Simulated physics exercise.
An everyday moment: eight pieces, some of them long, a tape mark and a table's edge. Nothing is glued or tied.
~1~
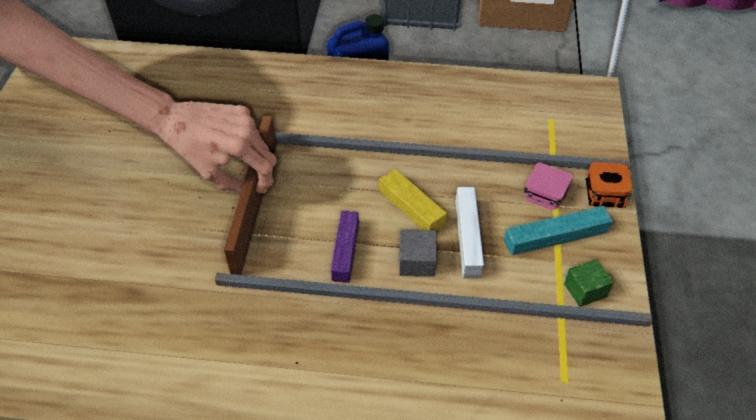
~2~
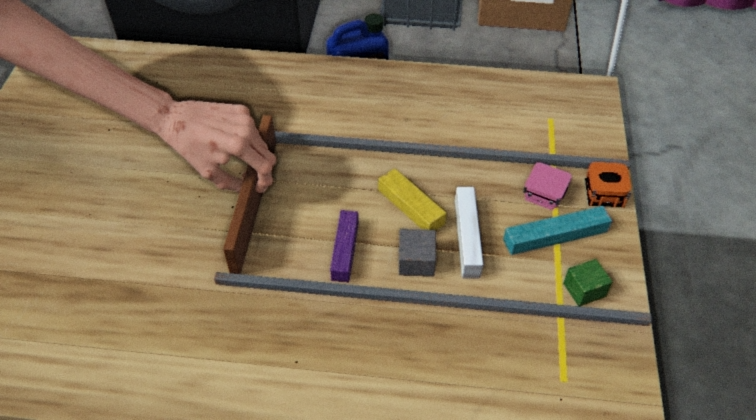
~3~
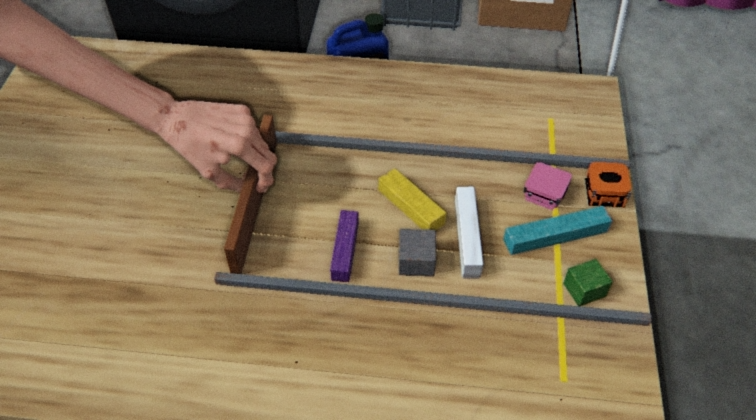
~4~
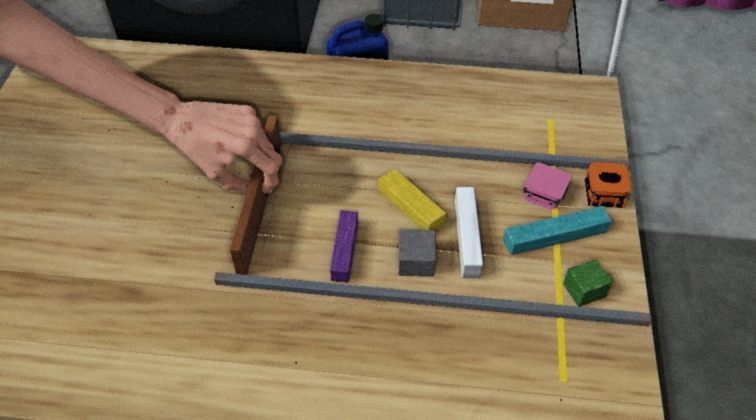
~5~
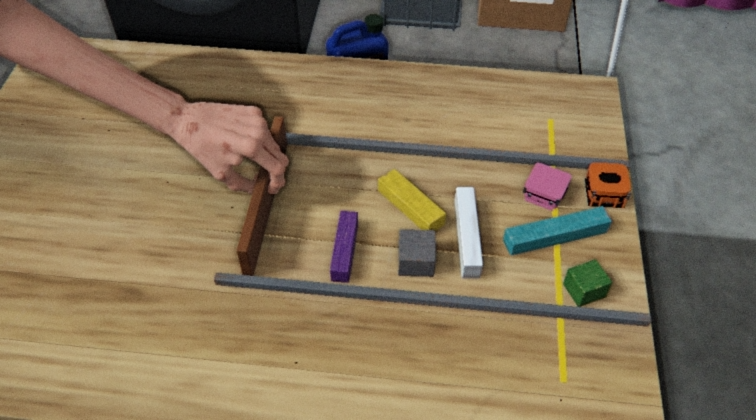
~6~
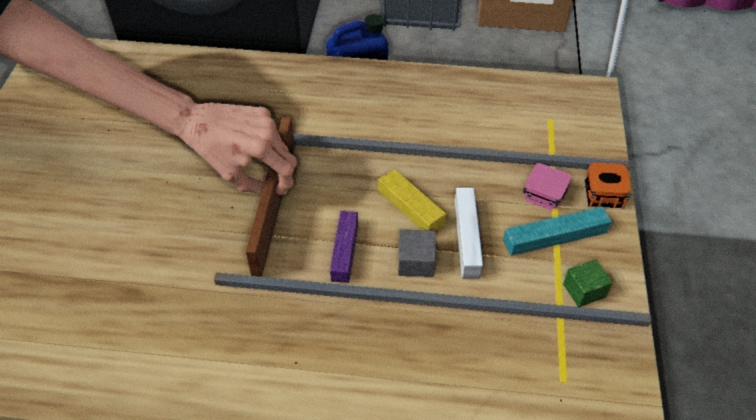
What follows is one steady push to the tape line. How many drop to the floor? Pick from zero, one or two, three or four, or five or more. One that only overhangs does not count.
In the end the number that fall off is one or two.
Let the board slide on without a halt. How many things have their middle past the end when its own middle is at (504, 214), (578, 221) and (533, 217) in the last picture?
The counts: 0, 3 and 1.
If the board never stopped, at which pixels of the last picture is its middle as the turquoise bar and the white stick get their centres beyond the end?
Its middle is around (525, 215) and around (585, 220).
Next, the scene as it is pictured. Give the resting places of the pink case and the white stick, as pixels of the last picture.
First (591, 181), then (613, 239).
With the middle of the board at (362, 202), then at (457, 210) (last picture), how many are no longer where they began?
By then 1, and 5.
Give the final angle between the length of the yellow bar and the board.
About 20°.
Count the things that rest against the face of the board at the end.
In contact: 2.
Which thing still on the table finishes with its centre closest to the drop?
The orange case ends nearest.
Soon after, none off yet; orange case at rest near (607, 186); green block at rest near (587, 283); turquoise bar at rest near (557, 231).
After that, none off yet; orange case at rest near (607, 186); green block at rest near (587, 283); turquoise bar displaced a little near (587, 230).
In the end, the number that fall off is one or two; gone, turquoise bar.
